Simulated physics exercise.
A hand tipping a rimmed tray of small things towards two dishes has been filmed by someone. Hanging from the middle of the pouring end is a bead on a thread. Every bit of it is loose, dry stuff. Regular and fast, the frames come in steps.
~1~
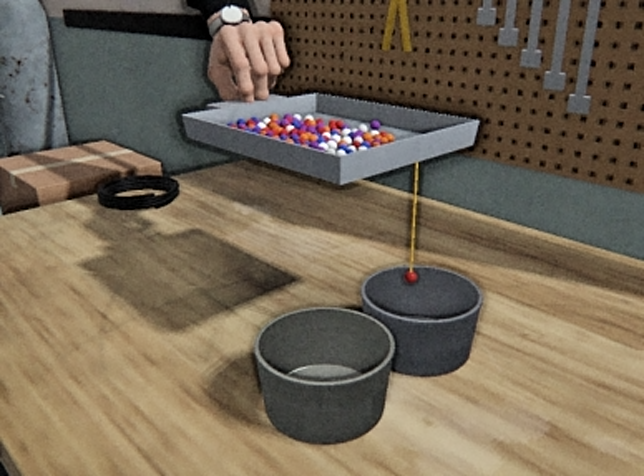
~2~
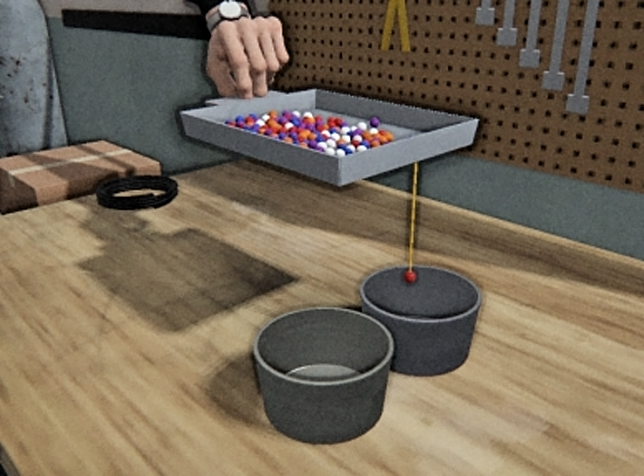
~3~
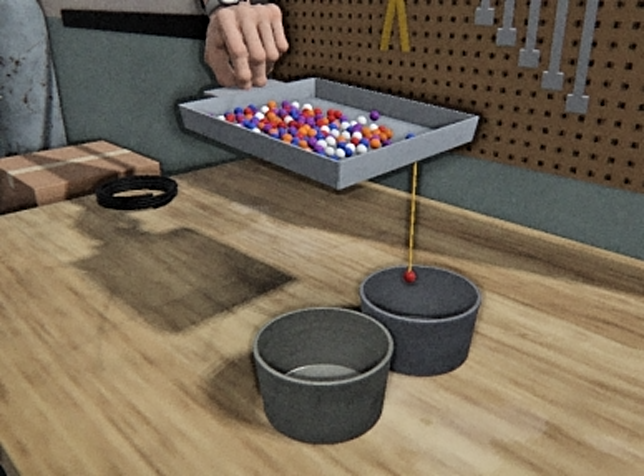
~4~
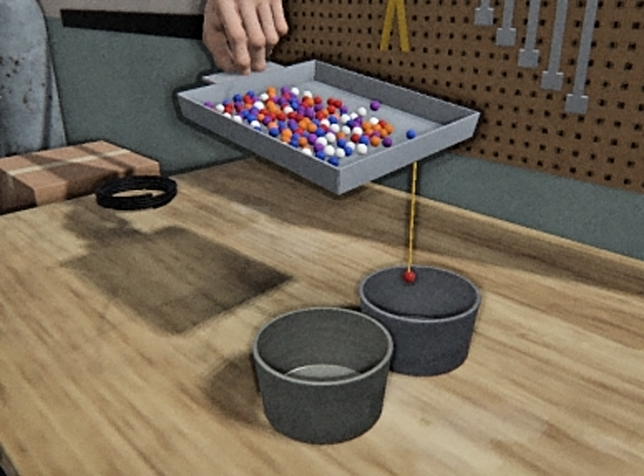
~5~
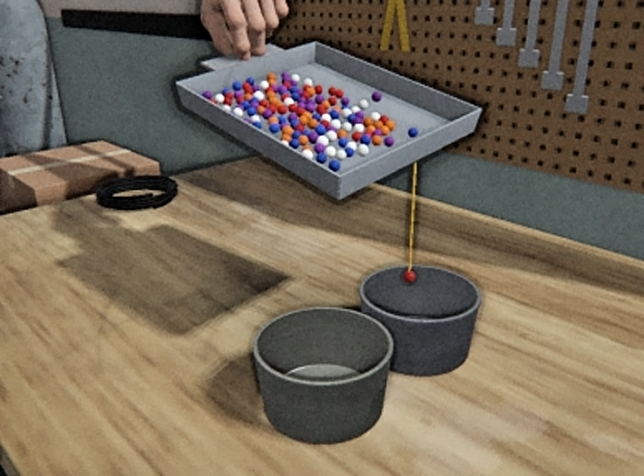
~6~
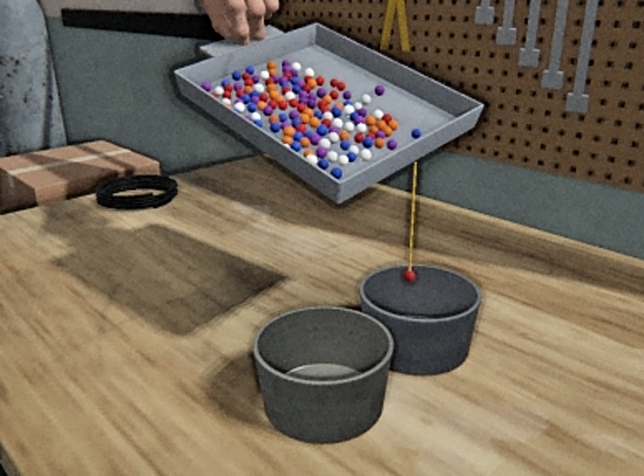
We see a hand holding a gray tray of small multicolored beads above two dark round dishes on a wooden table, steadily tilting it so its near left corner dips while the beads shift and spread inside.
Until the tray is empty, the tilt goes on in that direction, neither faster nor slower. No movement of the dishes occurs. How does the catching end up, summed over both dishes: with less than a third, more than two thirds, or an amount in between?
It ends with more than two thirds caught.
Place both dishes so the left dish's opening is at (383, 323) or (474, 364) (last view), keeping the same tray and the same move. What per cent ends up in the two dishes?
Around 80 and around 0 per cent, in that order.
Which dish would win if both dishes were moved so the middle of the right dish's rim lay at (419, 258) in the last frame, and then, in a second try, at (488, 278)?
Attempt 1: The one on the left side. Attempt 2: The one on the left side.
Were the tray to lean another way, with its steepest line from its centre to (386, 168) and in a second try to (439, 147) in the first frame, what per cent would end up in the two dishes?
Lab note: Try 1 = 60 %, try 2 = 10 %.
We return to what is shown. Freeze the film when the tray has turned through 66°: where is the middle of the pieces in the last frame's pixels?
The middle of the pieces shows up near (330, 143).
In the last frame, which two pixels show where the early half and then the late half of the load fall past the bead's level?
Earlier half at (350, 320), later half at (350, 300).
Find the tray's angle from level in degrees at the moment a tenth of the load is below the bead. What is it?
The tilt is near 90° by then.
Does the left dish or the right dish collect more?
I'd say the left-side one takes it.
Shortly afterwards, tray tipped steeply; all but a few on the tray; only a few in the air.
Next, tray tipped past a quarter turn; a little on the tray; near two thirds in the left dish; a little outside both; a little in the air.
Some moments later, tray tipped past a quarter turn; all but a few in the left dish; only a few in the right dish; a little outside both.
In the end, tray tipped past a quarter turn; all but a few in the left dish; only a few in the right dish; a little outside both.
